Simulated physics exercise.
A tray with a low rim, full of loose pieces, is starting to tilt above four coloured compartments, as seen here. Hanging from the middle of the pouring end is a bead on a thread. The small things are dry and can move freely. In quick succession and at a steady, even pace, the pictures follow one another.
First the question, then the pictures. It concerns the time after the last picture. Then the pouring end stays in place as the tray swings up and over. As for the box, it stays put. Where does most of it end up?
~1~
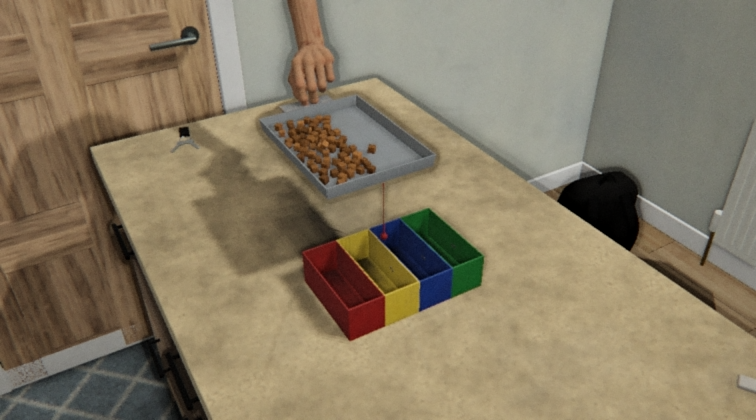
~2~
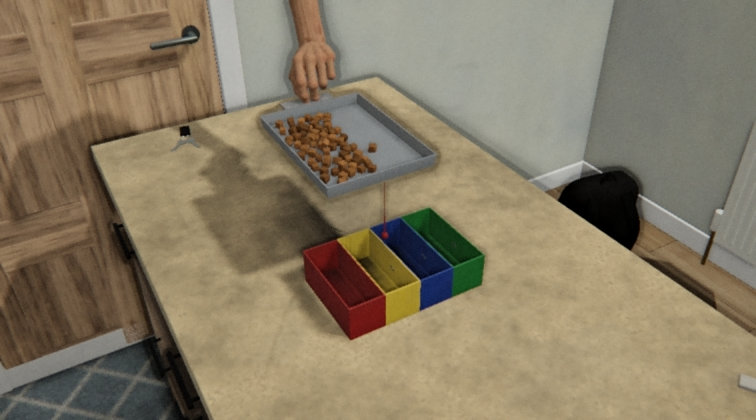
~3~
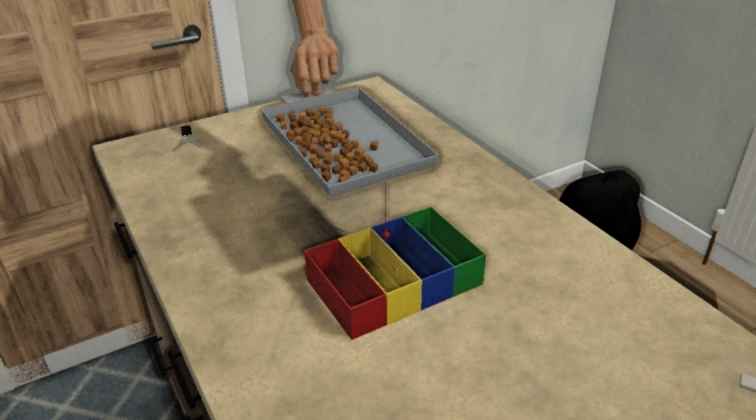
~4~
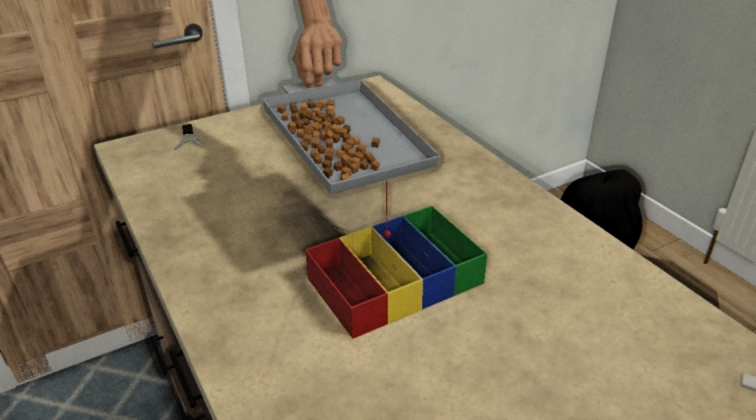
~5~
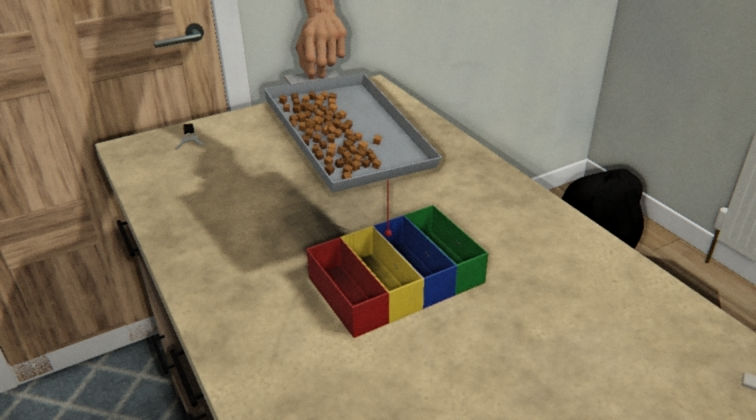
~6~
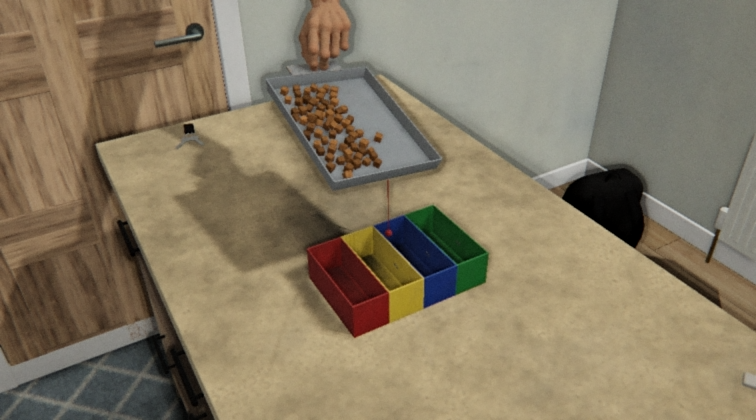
Most ends up in the green cell.
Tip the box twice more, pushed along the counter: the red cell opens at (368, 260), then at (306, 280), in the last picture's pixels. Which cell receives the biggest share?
Try one: The cell in blue; try two: The green one.
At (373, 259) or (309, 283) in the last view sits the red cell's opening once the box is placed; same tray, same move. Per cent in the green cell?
Around 10 and around 40 per cent, in that order.
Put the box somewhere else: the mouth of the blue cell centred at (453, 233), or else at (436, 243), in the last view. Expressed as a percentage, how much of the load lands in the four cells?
First placement near 100 percent, second near 100 percent.
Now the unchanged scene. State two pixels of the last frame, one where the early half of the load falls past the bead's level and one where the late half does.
Half one: (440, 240), half two: (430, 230).
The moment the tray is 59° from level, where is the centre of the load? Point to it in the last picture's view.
The load is centred around (400, 149).
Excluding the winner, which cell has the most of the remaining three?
Rank 2: That blue cell.
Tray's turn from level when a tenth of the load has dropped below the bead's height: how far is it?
Roughly 105 degrees.
Just after the last frame, tray tipped steeply; every one on the tray.
A moment on, tray tipped right over; almost all on the tray; about a tenth in the green cell; just a few in the blue cell.
Further on, tray tipped past a quarter turn; roughly half in the green cell; roughly a third in the blue cell; about a tenth in the yellow cell; about a tenth falling or outside the box.
When it is over, tray tipped past a quarter turn; roughly half in the green cell; roughly a third in the blue cell; about a tenth in the yellow cell; not one in the red cell; about a tenth outside the box.
